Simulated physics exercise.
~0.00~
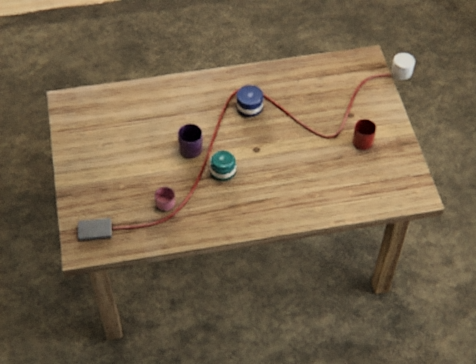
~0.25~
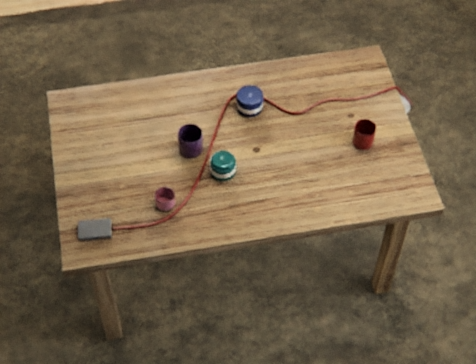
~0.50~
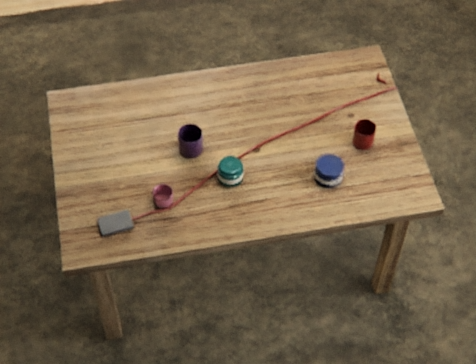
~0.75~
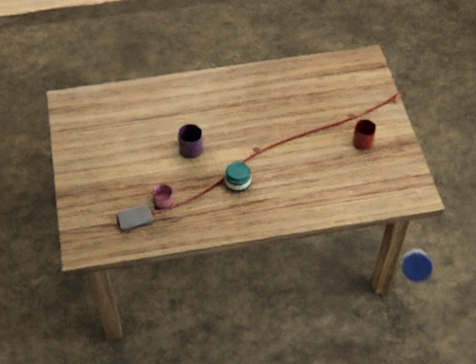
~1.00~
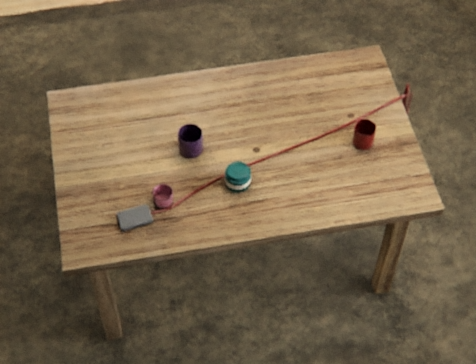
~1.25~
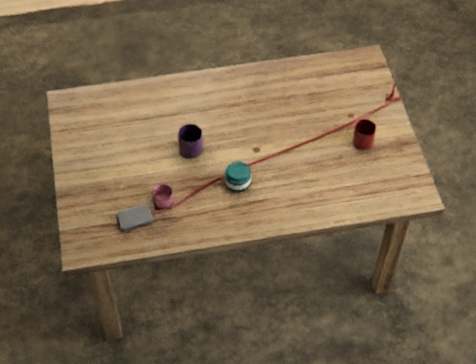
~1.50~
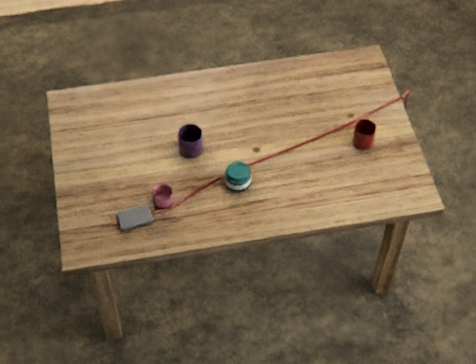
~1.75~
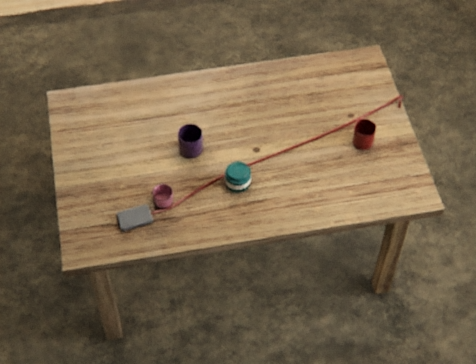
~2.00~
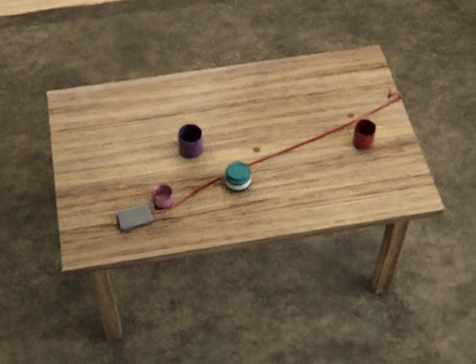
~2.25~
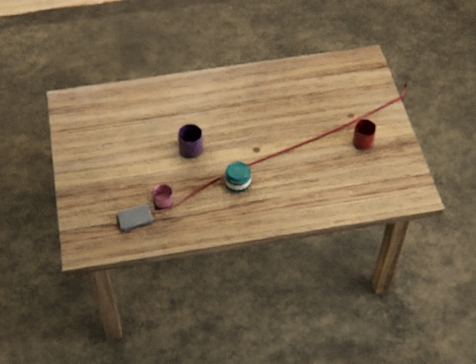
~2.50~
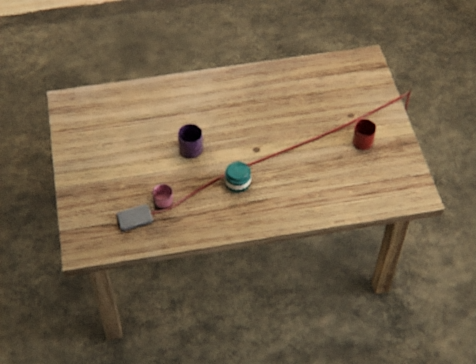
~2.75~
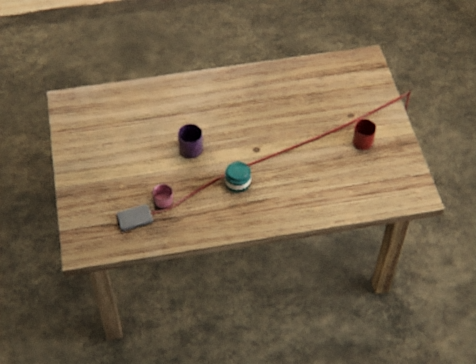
A white speaker falls off the table, and its cable pulls the blue tin over the edge.
